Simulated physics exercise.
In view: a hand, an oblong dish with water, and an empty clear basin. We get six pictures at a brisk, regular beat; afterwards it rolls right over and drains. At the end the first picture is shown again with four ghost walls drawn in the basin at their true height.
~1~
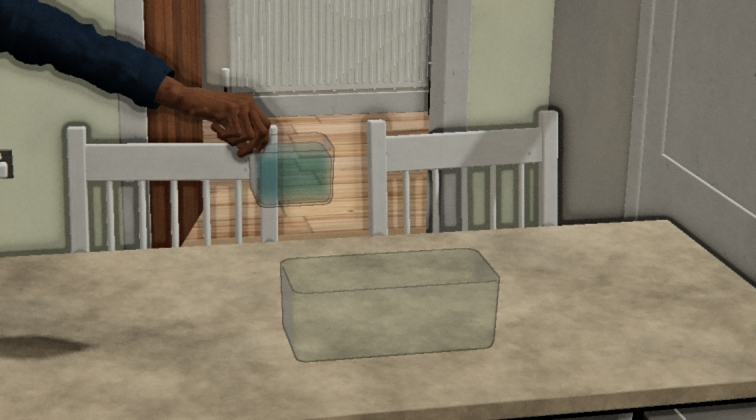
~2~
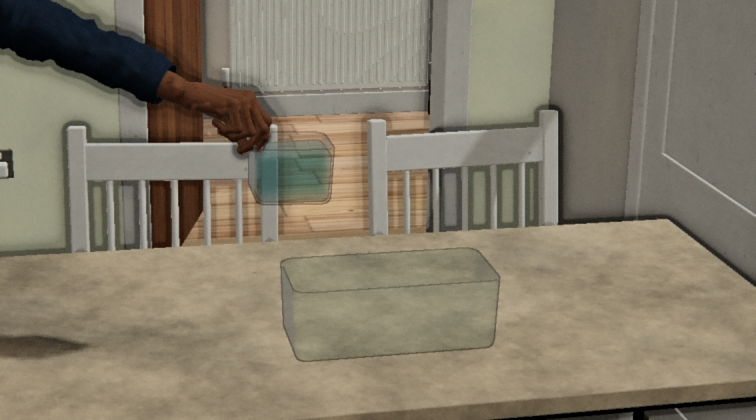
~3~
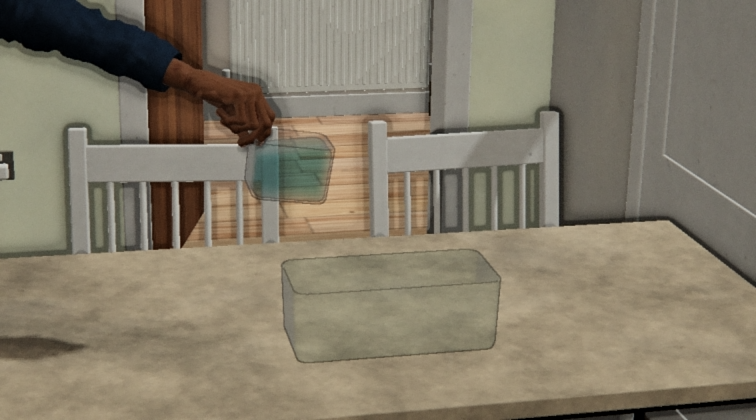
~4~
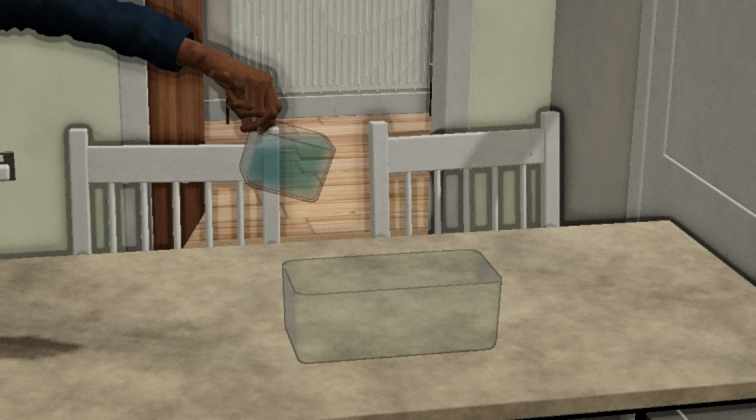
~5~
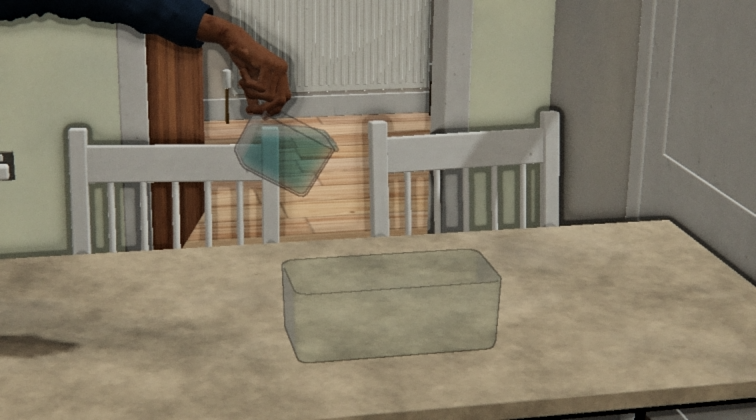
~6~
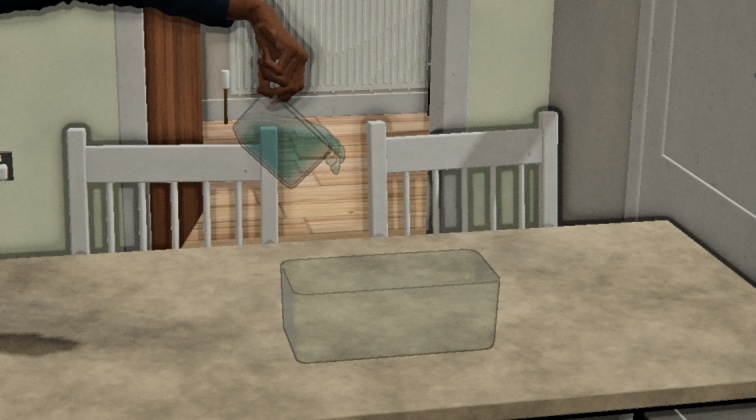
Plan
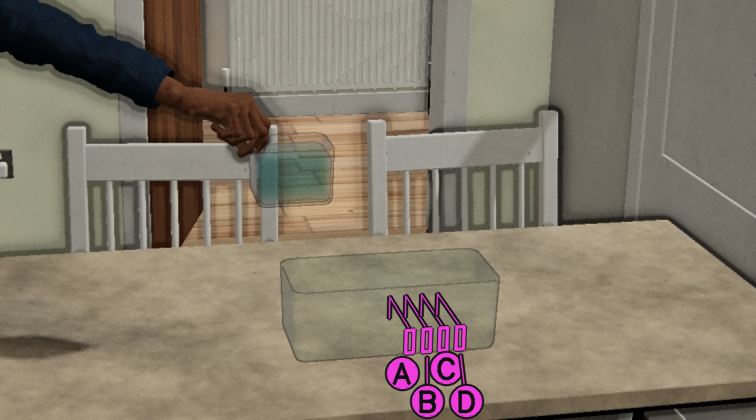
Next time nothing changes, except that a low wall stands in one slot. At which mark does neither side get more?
Position B does it best.
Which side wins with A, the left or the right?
More ends on the right.
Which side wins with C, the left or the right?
The left side.
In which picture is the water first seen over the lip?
In picture 5.
On the marked copy, A at (410, 358); B at (427, 357); C at (443, 356); D at (460, 354).
If A is chosen, about 26 % ends left of the wall and 69 % right of it; 5 % is lost outside.
If B is chosen, about 48 % ends left of the wall and 47 % right of it; 5 % is lost outside.
If C is chosen, about 79 % ends left of the wall and 17 % right of it; 5 % is lost outside.
If D is chosen, about 82 % ends left of the wall and 12 % right of it; 6 % is lost outside.
